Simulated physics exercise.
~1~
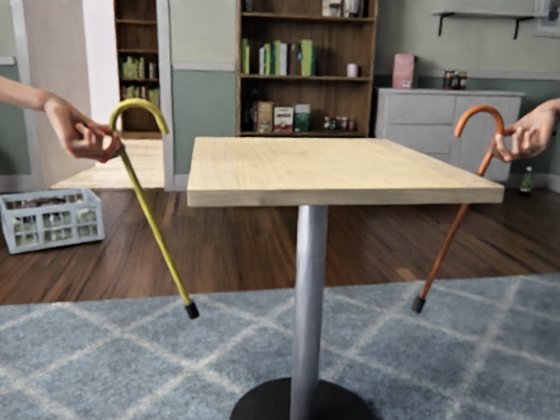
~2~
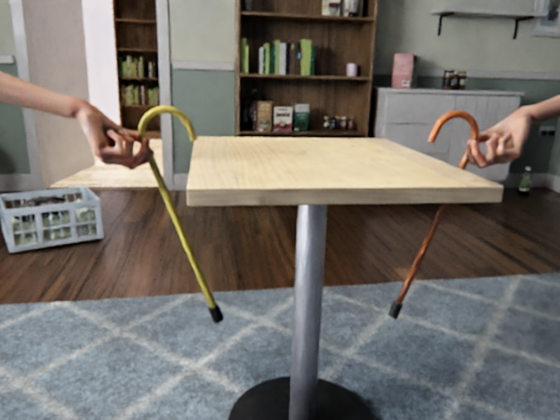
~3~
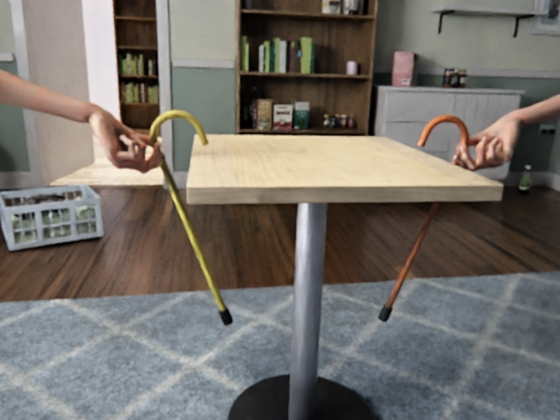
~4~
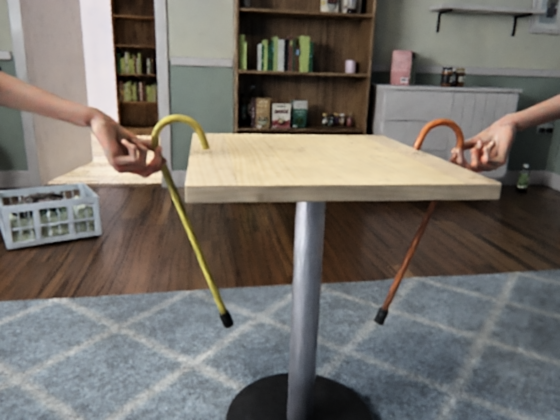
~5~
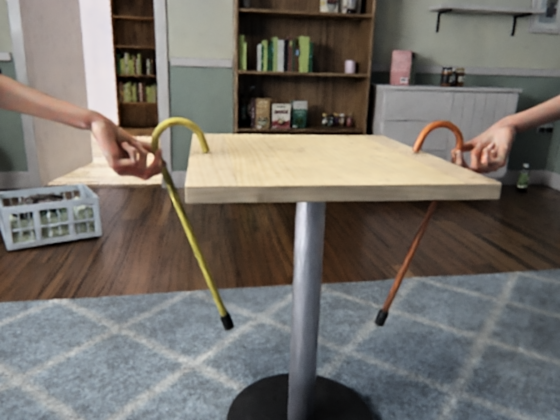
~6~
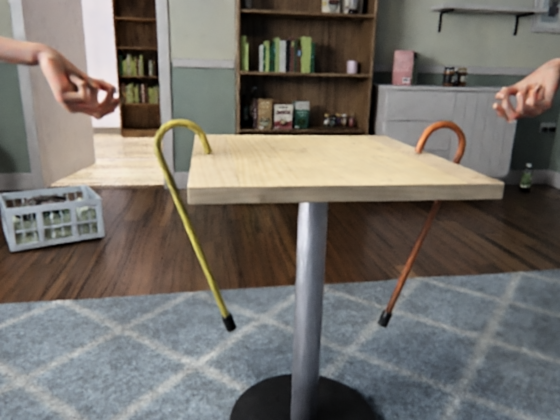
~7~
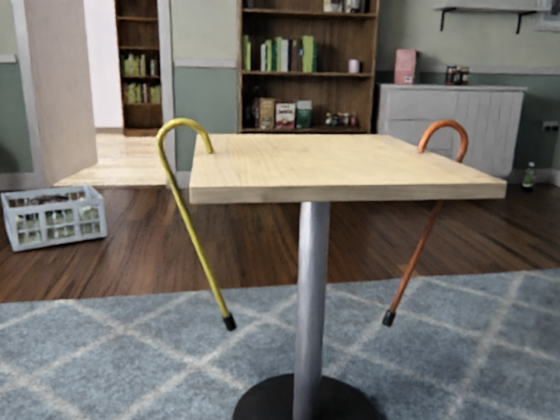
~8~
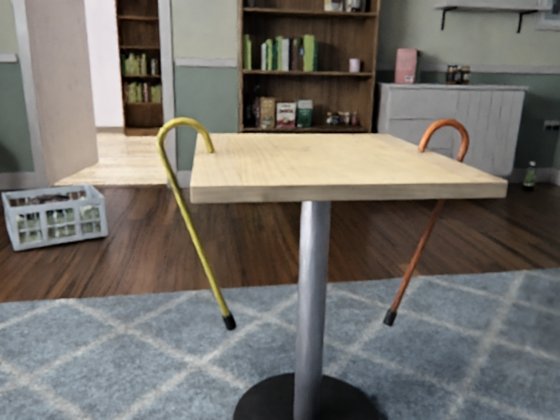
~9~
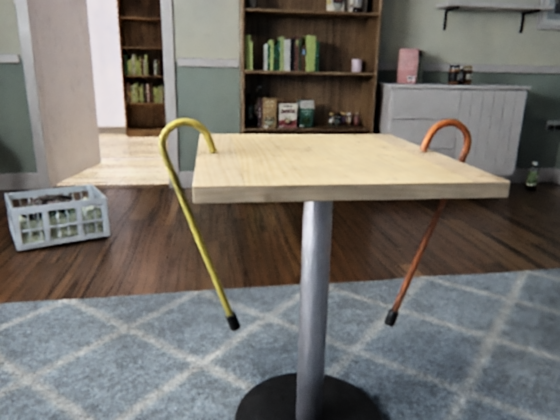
Two hands brought a yellow cane and an orange cane in toward opposite sides of a light wooden table and hooked their crooks over its edges. The hands then let go and drew away, and both canes stayed hanging there.
